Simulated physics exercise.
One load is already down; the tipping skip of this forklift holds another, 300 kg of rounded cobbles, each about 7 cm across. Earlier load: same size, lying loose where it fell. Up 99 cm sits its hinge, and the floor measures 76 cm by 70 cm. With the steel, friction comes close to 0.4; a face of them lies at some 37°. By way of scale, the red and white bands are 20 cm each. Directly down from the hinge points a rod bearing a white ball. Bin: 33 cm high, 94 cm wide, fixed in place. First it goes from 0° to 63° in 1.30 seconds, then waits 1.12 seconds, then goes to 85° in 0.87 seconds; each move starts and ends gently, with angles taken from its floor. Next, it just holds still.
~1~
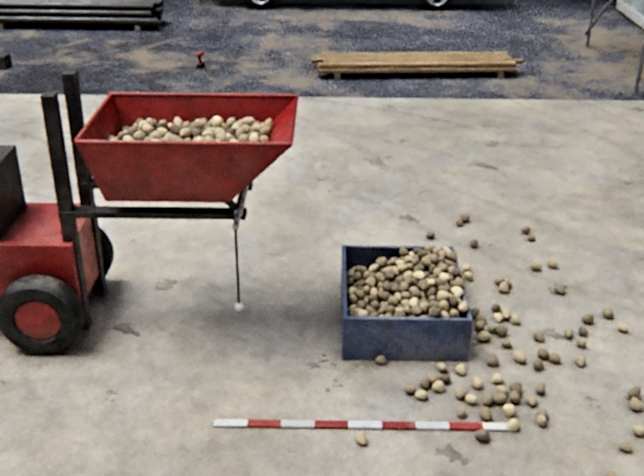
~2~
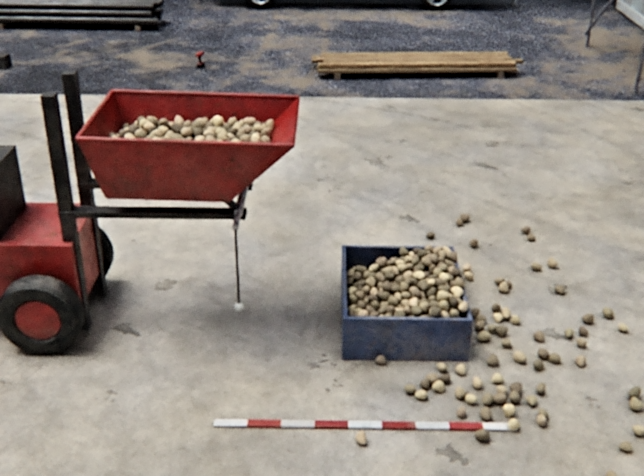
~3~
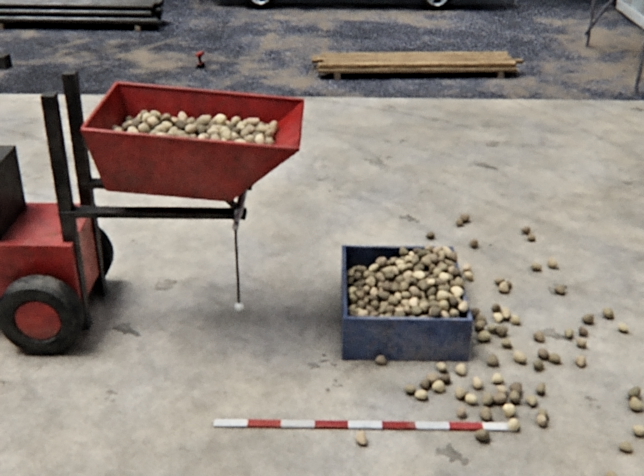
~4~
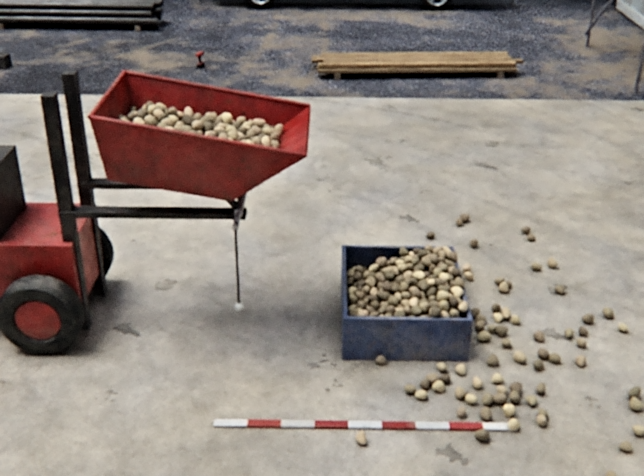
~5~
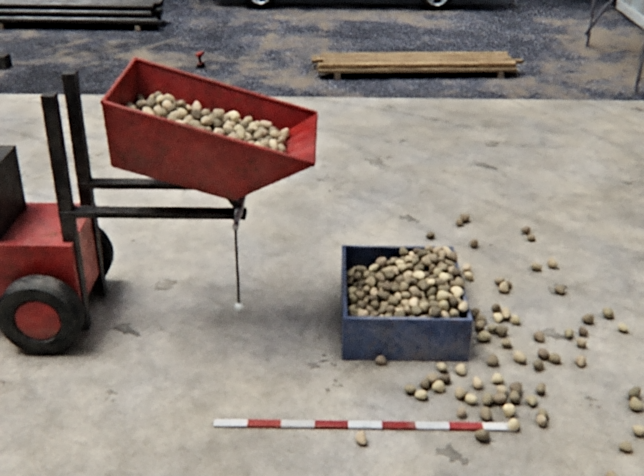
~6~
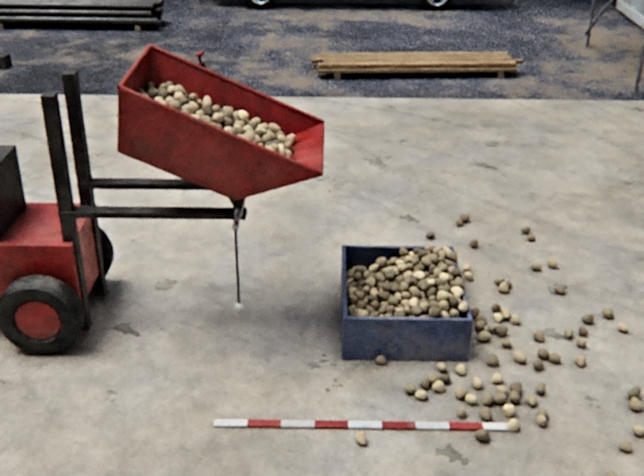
On a concrete floor, a red forklift holds a red skip of roundish stones level, left of a blue bin heaped with similar stones, more lying scattered around it. The skip then tilts steadily towards the right, its left end rising, while the stones stay inside and everything else remains still.
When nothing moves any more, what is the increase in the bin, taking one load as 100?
I would say 59 out of 100.
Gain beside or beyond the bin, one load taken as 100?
It comes to roughly 25 percent of a load.
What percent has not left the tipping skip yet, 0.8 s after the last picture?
It still holds about 85 per cent.
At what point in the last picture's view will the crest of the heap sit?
Roughly at (393, 259).
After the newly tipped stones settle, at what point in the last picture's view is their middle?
Roughly at (382, 286) in the last picture.
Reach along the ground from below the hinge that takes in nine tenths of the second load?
Around 130 cm.
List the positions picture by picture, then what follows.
In the first picture, lip at (292, 145), floor tilted 0°, highest stones at (194, 130). The earlier load is highest near (438, 276), 38 cm above ground level, 86 % in the bin, 14 % beside or beyond the bin.
In the second picture, the tipping skip is at 1°, its lip at (294, 146); the top of the load is at (174, 128).
In the third picture, the tipping skip is at 5°, its lip at (299, 150); the top of the load is at (162, 124).
In the fourth picture, lip at (306, 156), floor tilted 10°, highest stones at (152, 116).
In the fifth picture, lip at (315, 164), floor tilted 17°, highest stones at (153, 105).
In the sixth picture, lip at (323, 175), floor tilted 24°, highest stones at (157, 95).
Then, 0.4 s after the last picture the floor is at 53°; in per cent of one load, 100 in the tipping skip, 86 in the bin, 14 beside or beyond the bin; the foremost stones are at (631, 354).
Then, 0.8 s after the last picture the floor is at 63°; in per cent of one load, 85 in the tipping skip, 1 short of the bin, 99 in the bin, 15 beside or beyond the bin; the foremost stones are at (631, 354).
Then, 3.2 s after the last picture the floor is at 85°; in per cent of one load, 0 in the tipping skip, 17 short of the bin, 146 in the bin, 38 beside or beyond the bin; the foremost stones are at (620, 327).
Then, 5.5 s after the last picture the floor is at 85°; in per cent of one load, 0 in the tipping skip, 17 short of the bin, 145 in the bin, 38 beside or beyond the bin; the foremost stones are at (620, 327). Net gain in the bin, 59.
